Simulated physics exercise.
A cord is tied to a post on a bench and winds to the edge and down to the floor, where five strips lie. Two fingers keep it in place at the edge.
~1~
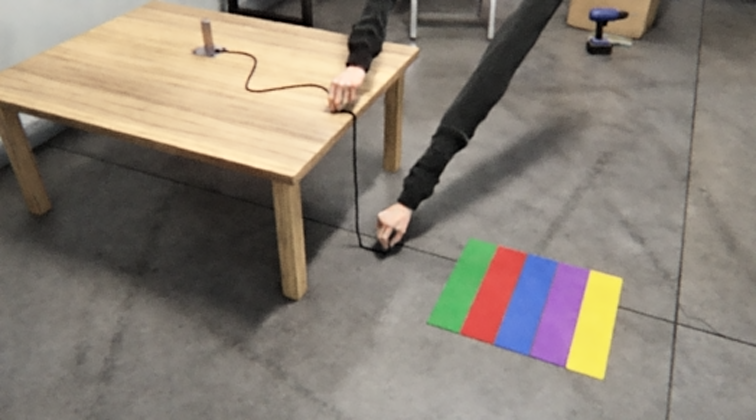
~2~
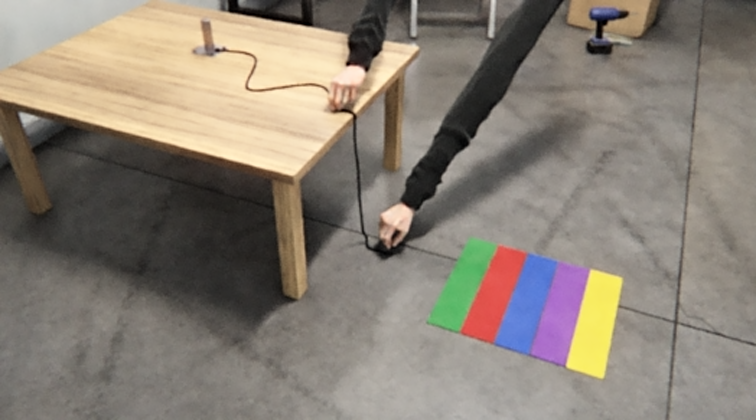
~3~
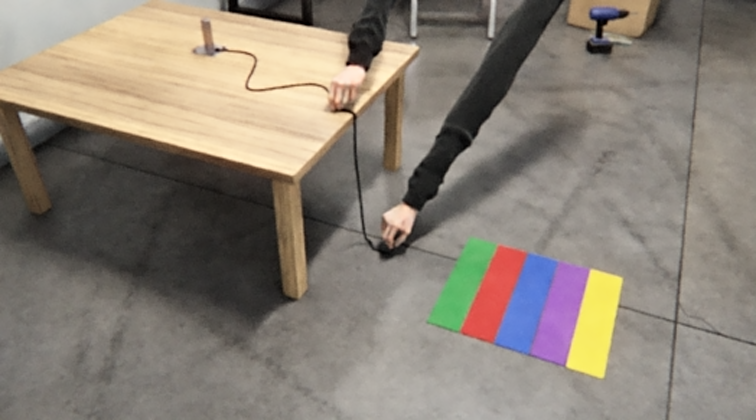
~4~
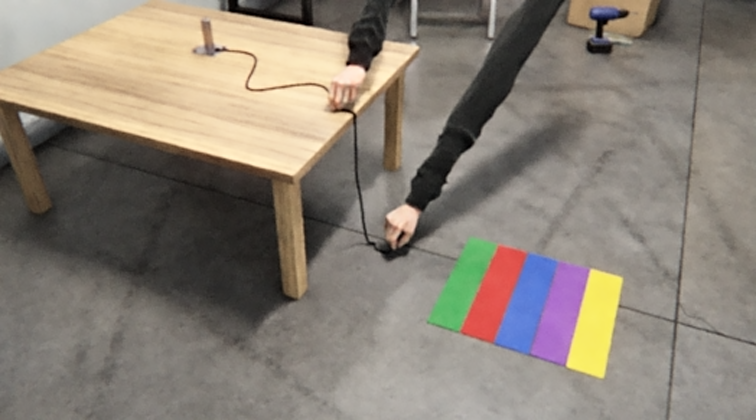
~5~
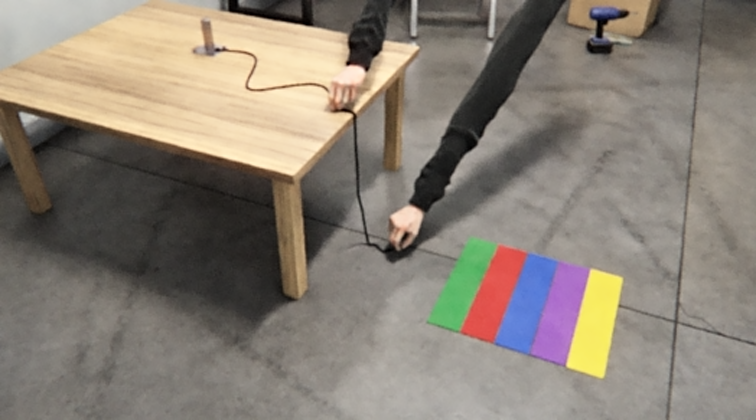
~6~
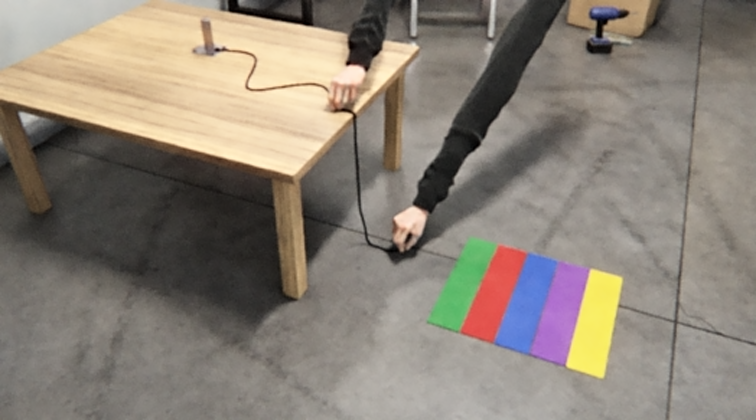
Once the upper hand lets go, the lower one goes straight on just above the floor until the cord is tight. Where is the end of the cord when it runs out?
Above the purple strip.
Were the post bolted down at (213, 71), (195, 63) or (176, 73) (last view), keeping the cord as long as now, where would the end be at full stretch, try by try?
You'd find it around (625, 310), then (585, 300), and finally (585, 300).
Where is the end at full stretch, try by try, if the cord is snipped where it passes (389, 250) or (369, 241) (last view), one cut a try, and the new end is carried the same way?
First try: Near (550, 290). Second try: Near (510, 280).
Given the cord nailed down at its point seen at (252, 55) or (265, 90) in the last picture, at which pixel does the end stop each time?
Per try (px): (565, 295), (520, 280).
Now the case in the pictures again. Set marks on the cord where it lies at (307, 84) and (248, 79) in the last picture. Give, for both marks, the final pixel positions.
(351, 98) for the first, (288, 76) for the second.
A little later, end near (506, 277); over red.
Next, end near (547, 289); over blue.
When it is tight, end near (572, 296); over purple. It gets as far as the purple strip.
